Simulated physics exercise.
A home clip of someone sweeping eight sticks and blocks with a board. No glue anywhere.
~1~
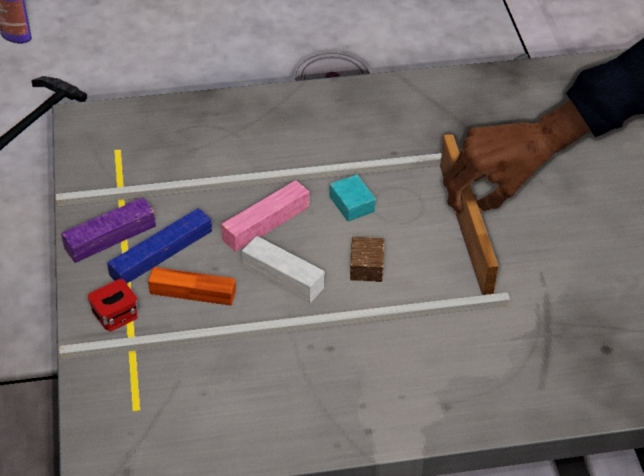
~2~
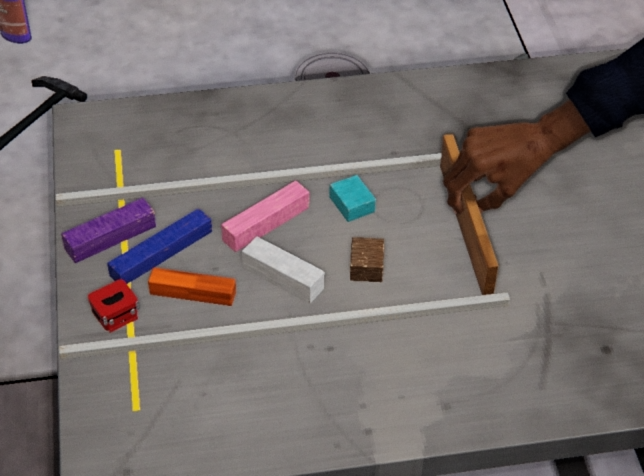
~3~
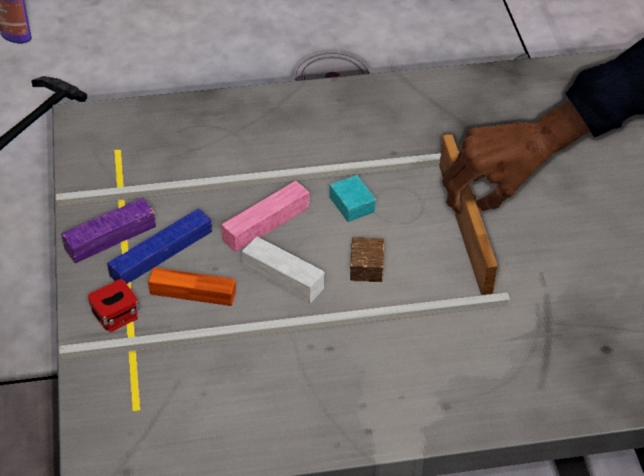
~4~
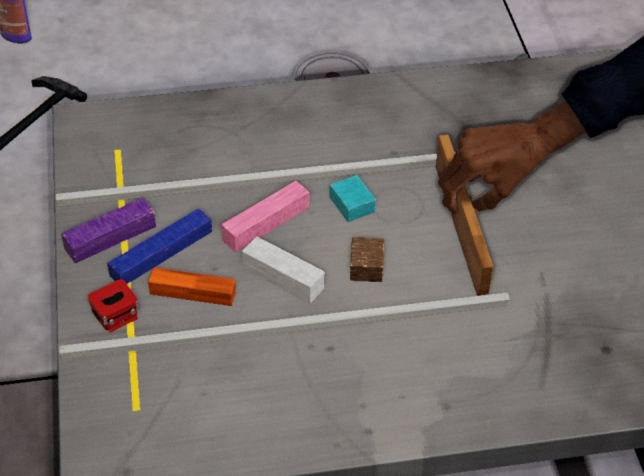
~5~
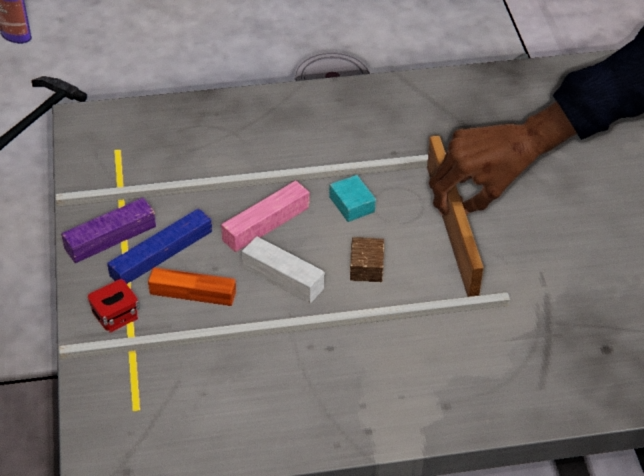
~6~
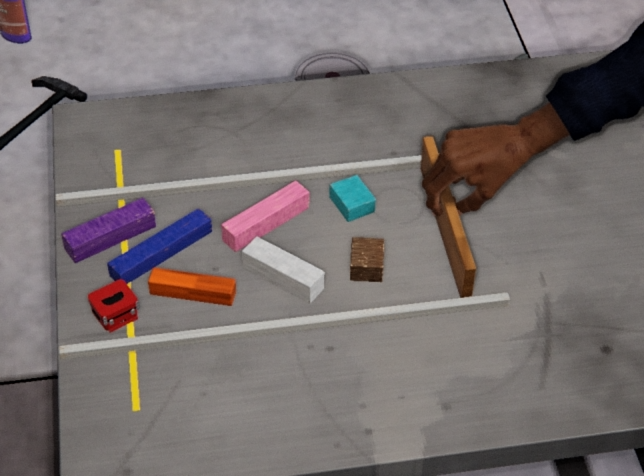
On a gray tabletop, a hand held a wooden board upright between two white lines, kept it still at first, then slid it slightly left, while the colorful bars and blocks stayed put.
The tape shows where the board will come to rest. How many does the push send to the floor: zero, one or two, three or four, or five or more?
In the end the number that fall off is three or four.
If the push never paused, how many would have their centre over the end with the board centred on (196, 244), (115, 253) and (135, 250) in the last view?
Place by place, 0, 5 and 4.
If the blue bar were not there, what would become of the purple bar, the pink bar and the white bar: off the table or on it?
The purple bar tumbles off, the pink bar remains up, the white bar remains up.
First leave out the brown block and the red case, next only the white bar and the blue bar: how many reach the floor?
2 in the first case, 1 in the second.
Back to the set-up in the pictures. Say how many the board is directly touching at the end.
It touches 2.
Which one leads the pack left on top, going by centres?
The pink bar ends nearest.
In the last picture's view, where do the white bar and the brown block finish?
The white bar at (81, 299), the brown block at (111, 291).
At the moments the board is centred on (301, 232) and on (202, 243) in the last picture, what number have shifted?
The counts are 4 and 8.
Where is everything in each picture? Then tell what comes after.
Red case (114, 306); purple bar (109, 230); blue bar (161, 247); board (467, 213); tape (126, 268), in the first frame.
Purple bar (110, 230); white bar (283, 270), in the second frame.
Blue bar (161, 247); pink bar (266, 216), in the third frame.
Red case (114, 307); orange stick (192, 287), in the fourth frame.
Purple bar (110, 230); board (453, 215), in the fifth frame.
Red case (114, 307); purple bar (110, 230); blue bar (161, 247); board (447, 216); tape (126, 268), in the sixth frame.
A little later, none off yet; red case at rest near (114, 307); purple bar at rest near (110, 230); blue bar at rest near (161, 247).
When it is over, the number that fall off is three or four; down, orange stick, blue bar, purple bar and red case.
